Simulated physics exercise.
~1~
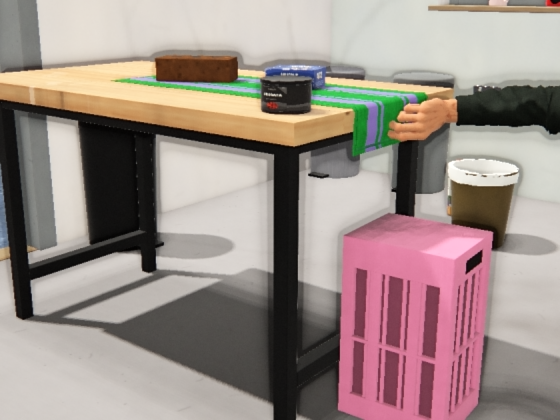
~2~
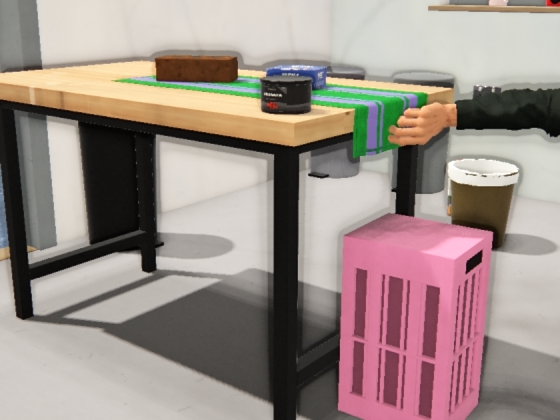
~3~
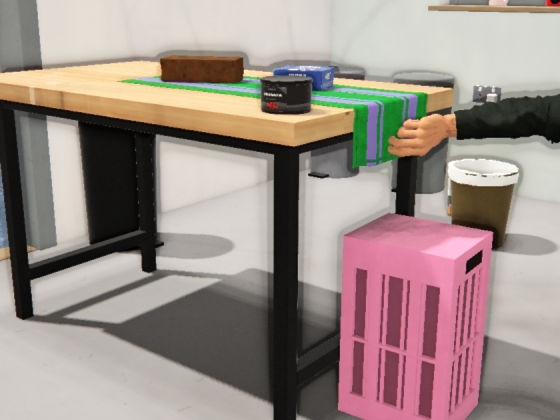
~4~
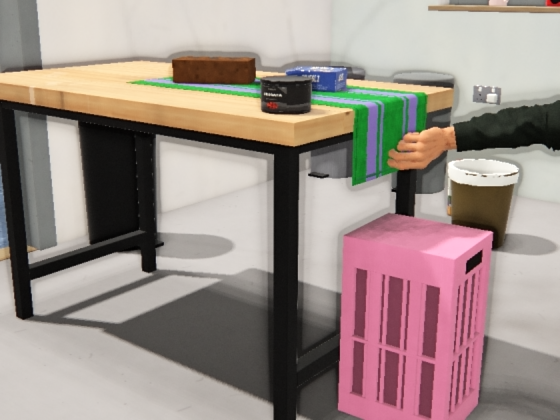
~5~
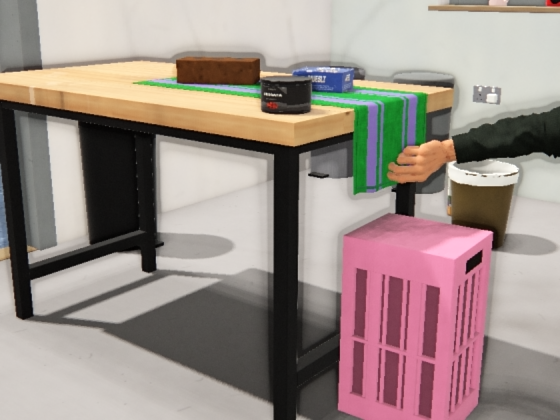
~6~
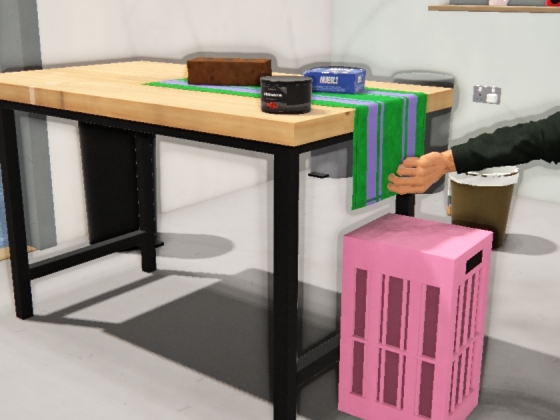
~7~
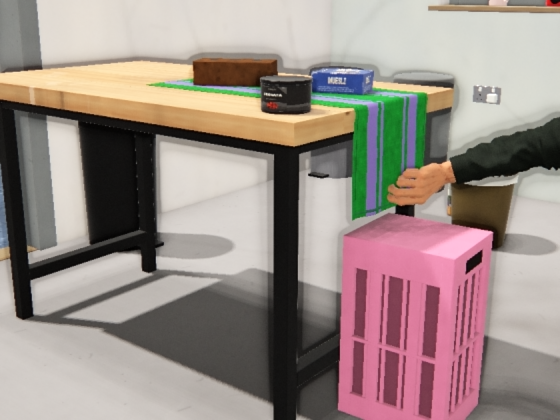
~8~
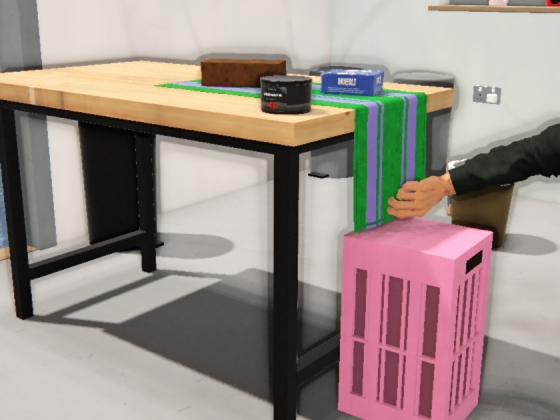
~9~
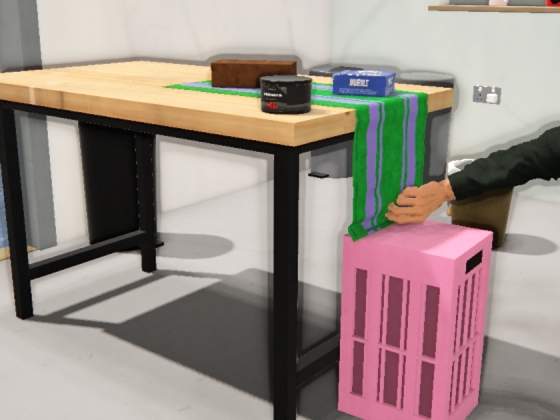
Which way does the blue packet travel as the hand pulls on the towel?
The blue packet travels to the right, carried along with the towel toward the end of the table where the cloth hangs down.
